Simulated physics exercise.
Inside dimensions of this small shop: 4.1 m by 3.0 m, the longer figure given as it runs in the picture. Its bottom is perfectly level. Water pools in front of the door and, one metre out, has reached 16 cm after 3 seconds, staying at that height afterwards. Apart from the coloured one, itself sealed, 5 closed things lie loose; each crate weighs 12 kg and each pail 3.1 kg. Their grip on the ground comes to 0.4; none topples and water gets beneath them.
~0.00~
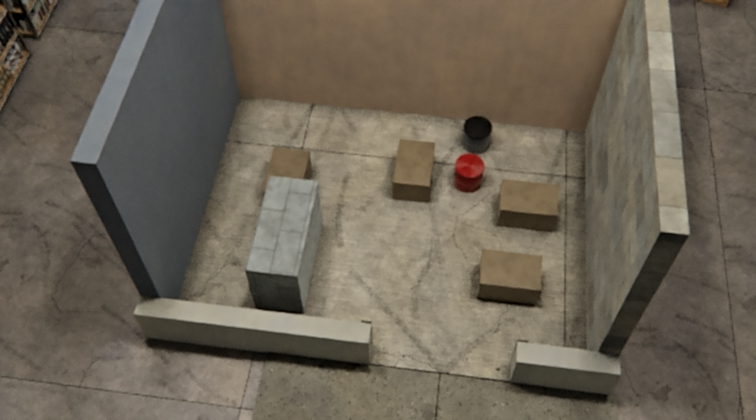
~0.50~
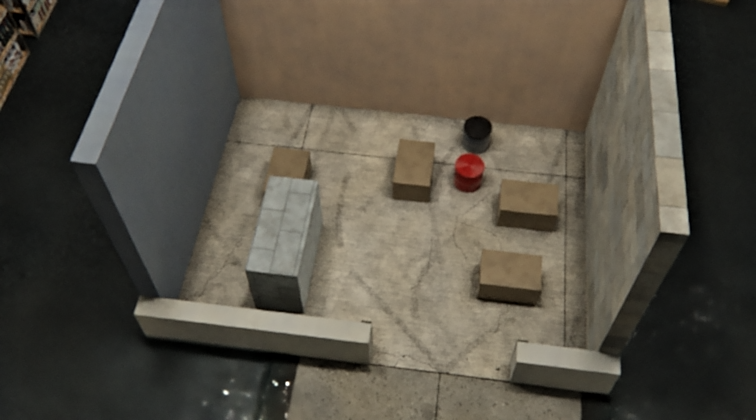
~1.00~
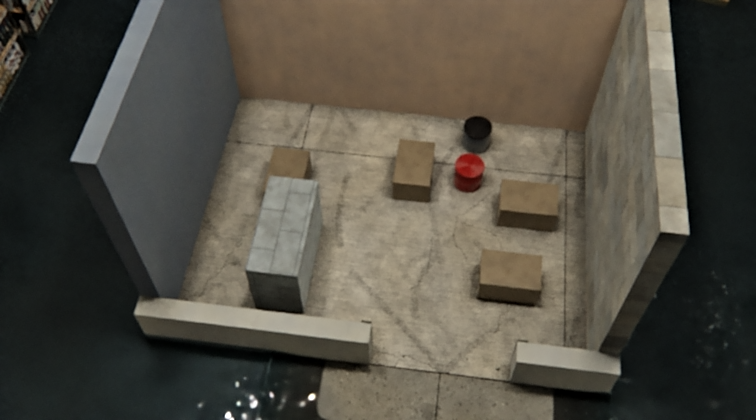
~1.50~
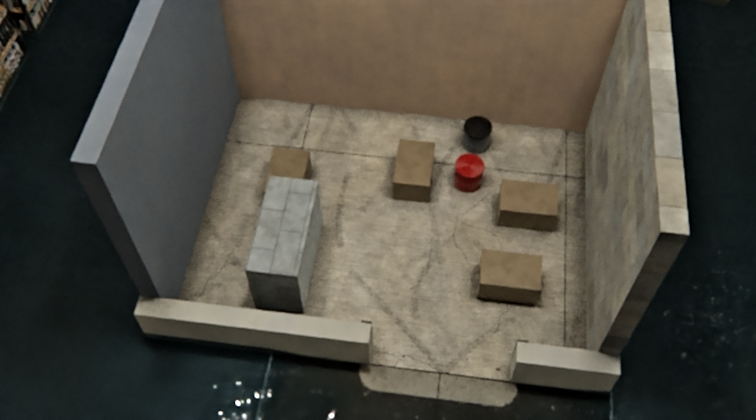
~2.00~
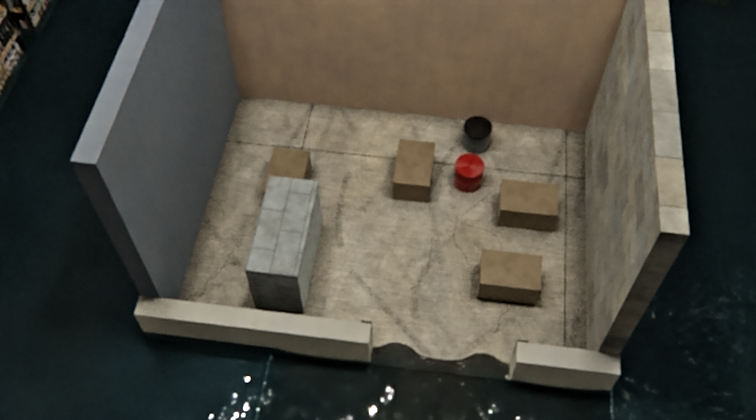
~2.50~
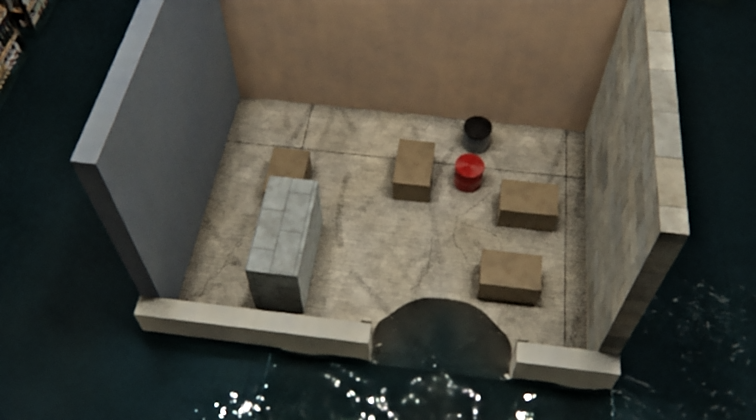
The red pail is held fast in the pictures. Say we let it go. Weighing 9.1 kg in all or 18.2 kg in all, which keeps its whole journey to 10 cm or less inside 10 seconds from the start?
Odds are only the heavier choice passes.
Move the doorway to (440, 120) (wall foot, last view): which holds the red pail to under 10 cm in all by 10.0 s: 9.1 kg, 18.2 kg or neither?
Then only the higher weight holds it.
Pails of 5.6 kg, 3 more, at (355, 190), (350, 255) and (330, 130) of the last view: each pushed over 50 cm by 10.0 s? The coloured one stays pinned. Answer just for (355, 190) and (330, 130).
Order as asked: Goes beyond / goes beyond.
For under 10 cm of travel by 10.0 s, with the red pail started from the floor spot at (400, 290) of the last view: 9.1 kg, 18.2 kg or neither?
So heavier weight required.
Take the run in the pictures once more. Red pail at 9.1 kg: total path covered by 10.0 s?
About 60 cm altogether.
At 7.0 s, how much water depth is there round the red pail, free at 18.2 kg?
Close to 7 cm deep.
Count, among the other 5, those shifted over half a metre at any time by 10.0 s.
4.
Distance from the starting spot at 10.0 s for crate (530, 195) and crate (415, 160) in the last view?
The first is 100 cm from its start, the second 250 cm.
After 3.5 s the red pail would be 0 cm from its start with 9.1 kg and 0 cm from its start with 18.2 kg; 0 cm of water round it then.
After 4.5 s the red pail would be 1 cm from its start with 9.1 kg and 0 cm from its start with 18.2 kg; 6 cm of water round it then.
After 7.0 s the red pail would be 23 cm from its start with 9.1 kg and 0 cm from its start with 18.2 kg; 7 cm of water round it then.
After 10.0 s the red pail would be 61 cm from its start with 9.1 kg and 0 cm from its start with 18.2 kg; 11 cm of water round it then.
